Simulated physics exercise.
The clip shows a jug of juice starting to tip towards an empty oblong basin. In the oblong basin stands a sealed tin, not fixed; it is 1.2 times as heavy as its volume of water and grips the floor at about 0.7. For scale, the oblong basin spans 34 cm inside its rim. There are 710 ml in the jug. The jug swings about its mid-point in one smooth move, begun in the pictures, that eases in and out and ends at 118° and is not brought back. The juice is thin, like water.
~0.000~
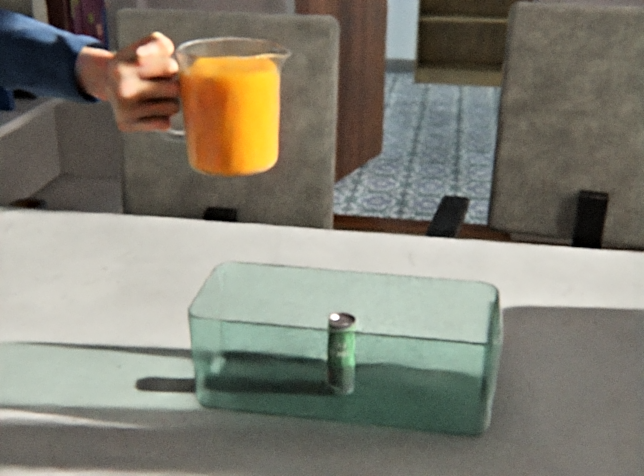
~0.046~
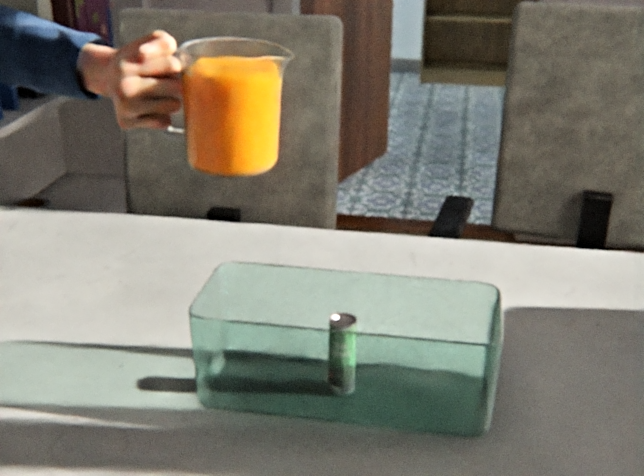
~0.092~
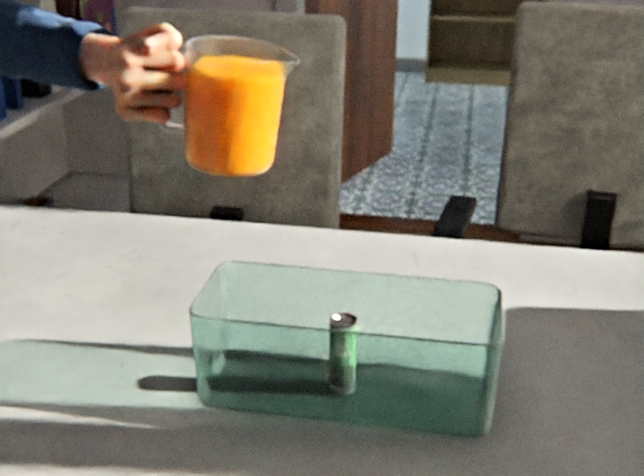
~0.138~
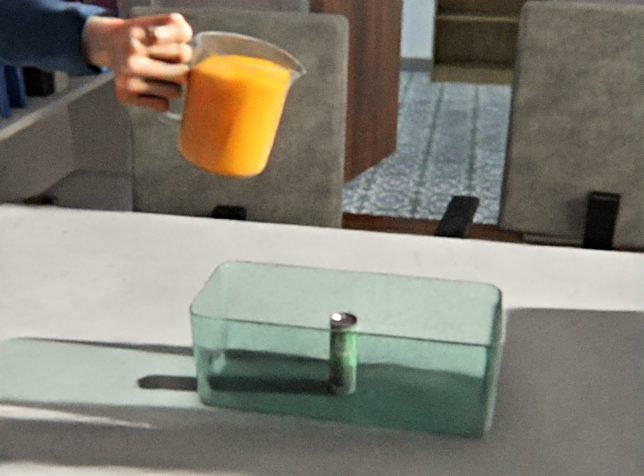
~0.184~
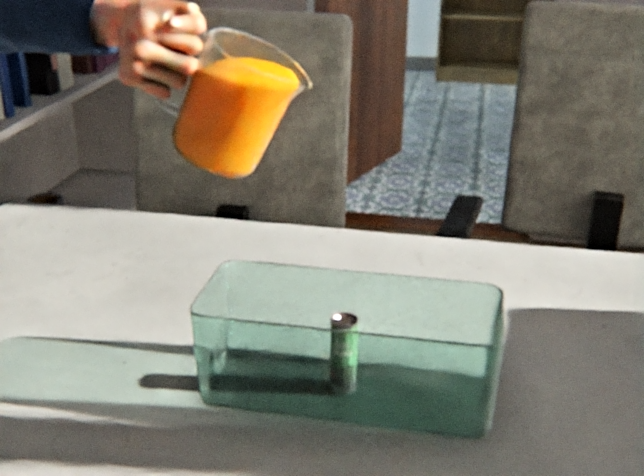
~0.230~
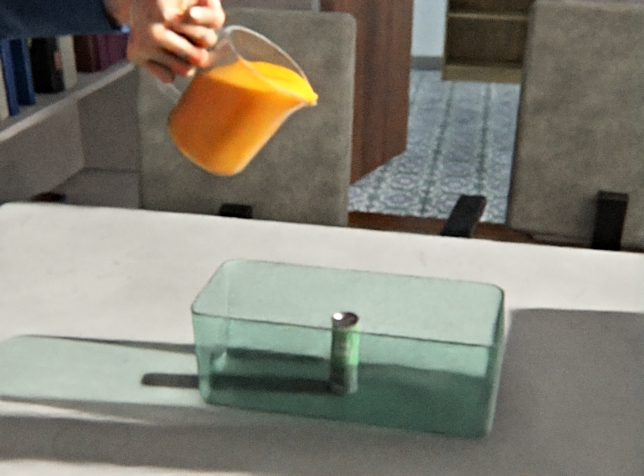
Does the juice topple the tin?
It remains upright.
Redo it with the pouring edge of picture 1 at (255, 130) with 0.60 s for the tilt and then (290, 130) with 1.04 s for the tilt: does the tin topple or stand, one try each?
First it goes over; then it stays up.
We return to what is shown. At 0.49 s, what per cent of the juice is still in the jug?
Near 48 in a hundred.
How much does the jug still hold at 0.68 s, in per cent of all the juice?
About 6 per cent.
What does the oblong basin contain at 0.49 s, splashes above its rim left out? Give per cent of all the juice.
About 12 per cent.
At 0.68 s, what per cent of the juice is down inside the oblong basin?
Near 70 in a hundred.
After 0.49 s the tilt is 109° and 48 per cent is still to pour; the tin stands where it began.
After 0.68 s the tilt is 118° and 6 per cent is still to pour; the tin stands where it began.
After 0.88 s the tilt is 118° and 0 per cent is still to pour; the tin stands where it began.
After 1.10 s the tilt is 118° and 0 per cent is still to pour; the tin stands where it began.
In the end the tin stands where it began.
